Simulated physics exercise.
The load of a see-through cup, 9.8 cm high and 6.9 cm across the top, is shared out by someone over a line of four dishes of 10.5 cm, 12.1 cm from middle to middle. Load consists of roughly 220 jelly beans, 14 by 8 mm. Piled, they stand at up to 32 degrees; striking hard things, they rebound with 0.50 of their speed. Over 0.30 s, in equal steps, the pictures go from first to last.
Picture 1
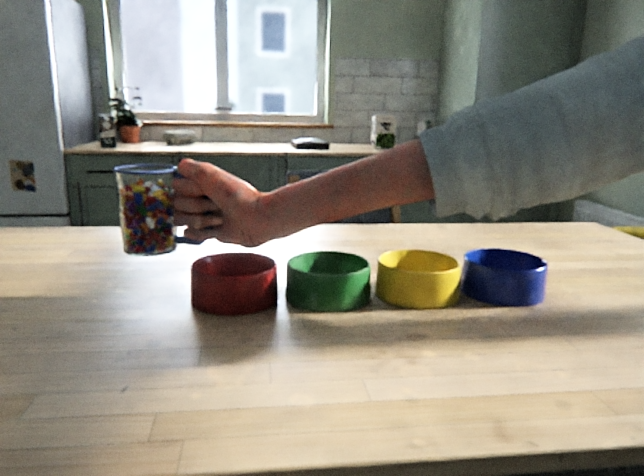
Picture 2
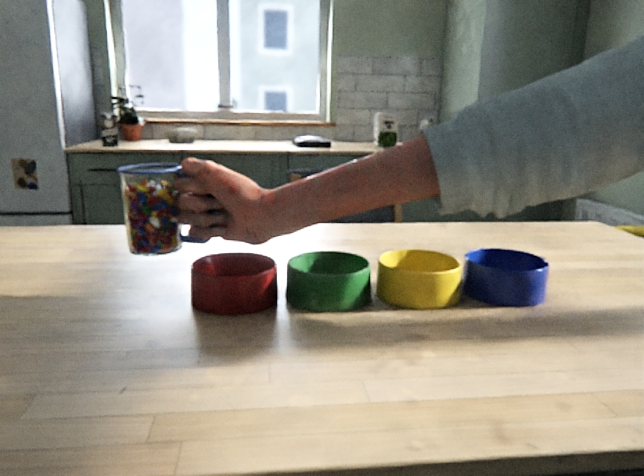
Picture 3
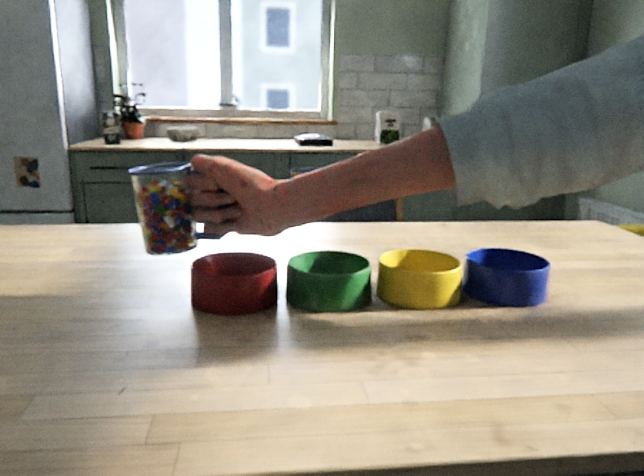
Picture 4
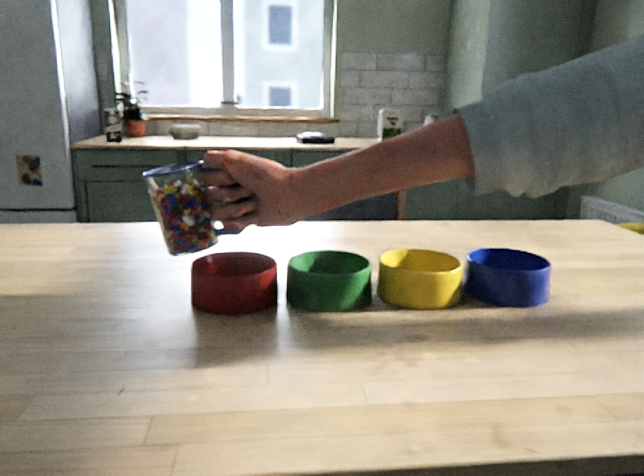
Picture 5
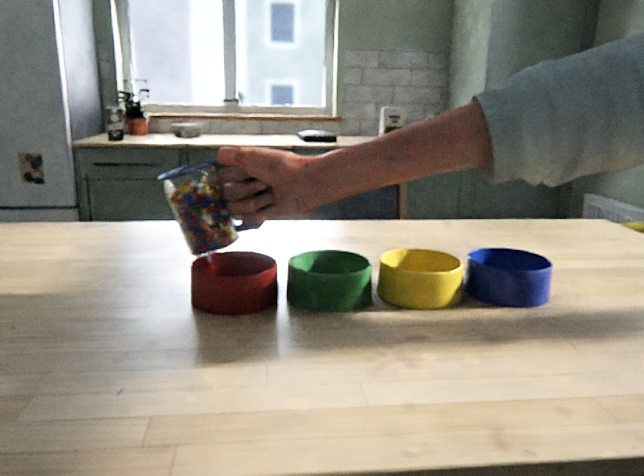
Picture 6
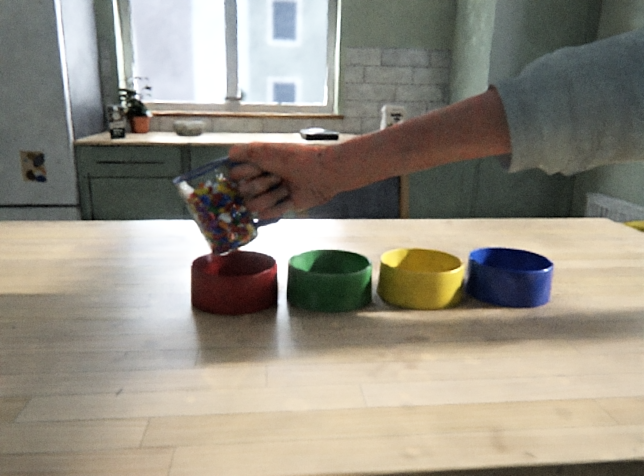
A hand moves a clear cup of colorful pieces right, tilting it above the red dish.
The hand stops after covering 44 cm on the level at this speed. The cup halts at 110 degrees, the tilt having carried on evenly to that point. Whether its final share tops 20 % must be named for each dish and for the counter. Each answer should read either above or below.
Red dish - below, blue dish - below, green dish - below, yellow dish - above, counter - below.
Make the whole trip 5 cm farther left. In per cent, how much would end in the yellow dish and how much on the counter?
After the change, yellow takes 90 while the counter takes 0.
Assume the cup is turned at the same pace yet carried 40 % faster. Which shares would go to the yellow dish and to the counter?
Yellow 100, counter 0.
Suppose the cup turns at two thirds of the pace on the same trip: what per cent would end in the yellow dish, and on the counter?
Then the yellow dish would get 90 and the counter 10.
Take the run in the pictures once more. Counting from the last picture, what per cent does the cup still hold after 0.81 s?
Roughly 95 per cent, I'd say.
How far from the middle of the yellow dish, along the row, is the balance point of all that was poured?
Roughly 1 cm to the right.
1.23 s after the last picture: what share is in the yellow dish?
Estimate: Near 35 %.
Then, 0.49 s after the last picture, tilt 71 degrees; cup holds 100 %.
Then, 0.81 s after the last picture, tilt 102 degrees; cup holds 95 %, yellow 5 %.
Then, 1.23 s after the last picture, tilt 110 degrees; cup holds 60 %, yellow 35 %.
In the end, red 0 %, blue 0 %, green 0 %, yellow 90 %, counter 5 %.
